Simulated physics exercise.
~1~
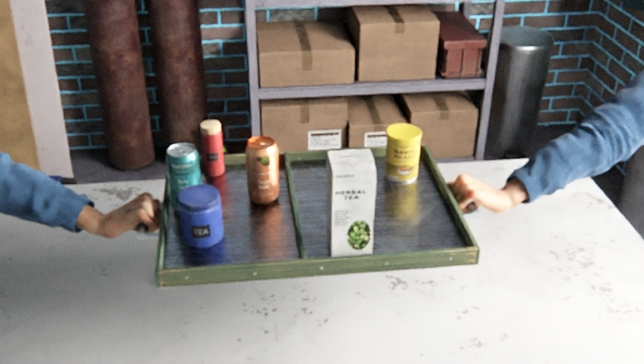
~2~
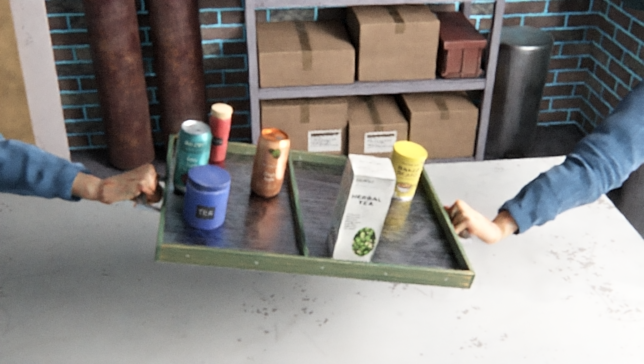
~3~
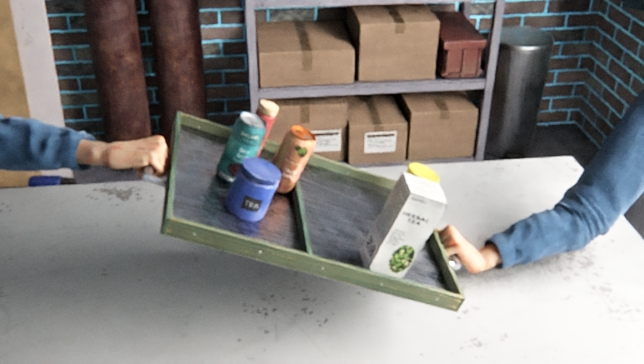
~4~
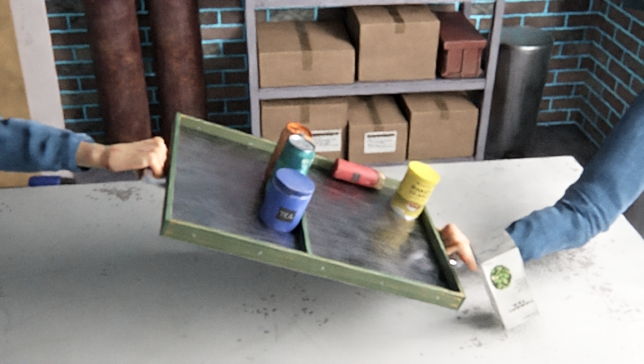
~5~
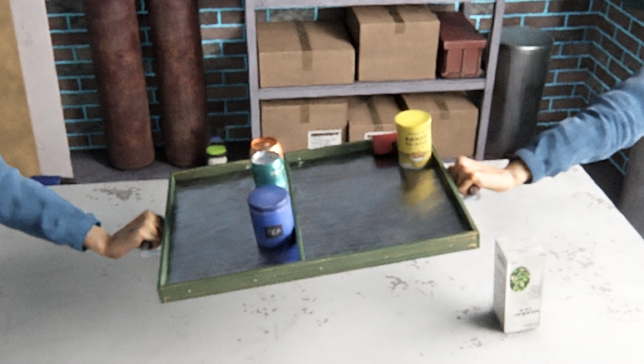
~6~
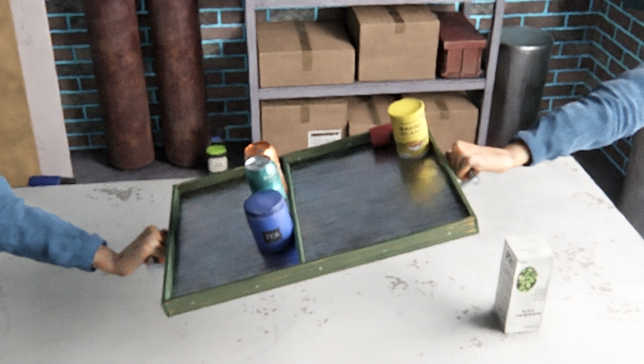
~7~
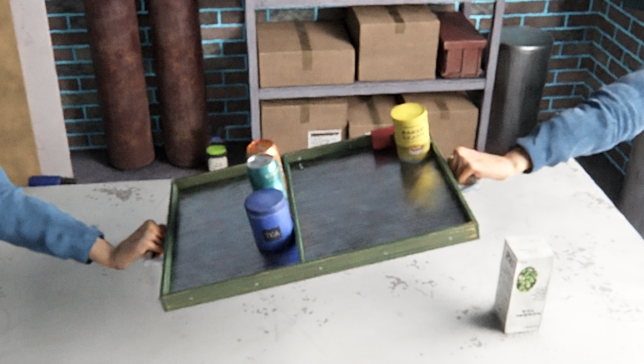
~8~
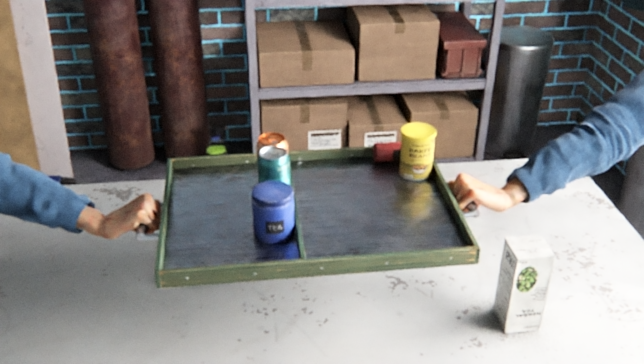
In a storeroom with brick walls and shelves of cardboard boxes, two hands hold a green-rimmed tray of containers above a pale table. The tray tips down to the right, and the cans, blue jar and white herbal tea carton lean and slide that way. The carton goes over the right edge and lands upside down on the table, while the red shaker topples onto its side. The hands then tilt the tray down to the left before bringing it level again. At the end, the carton stands on the table, the shaker lies near the yellow tin, and the blue jar and turquoise can rest near the crossbar.
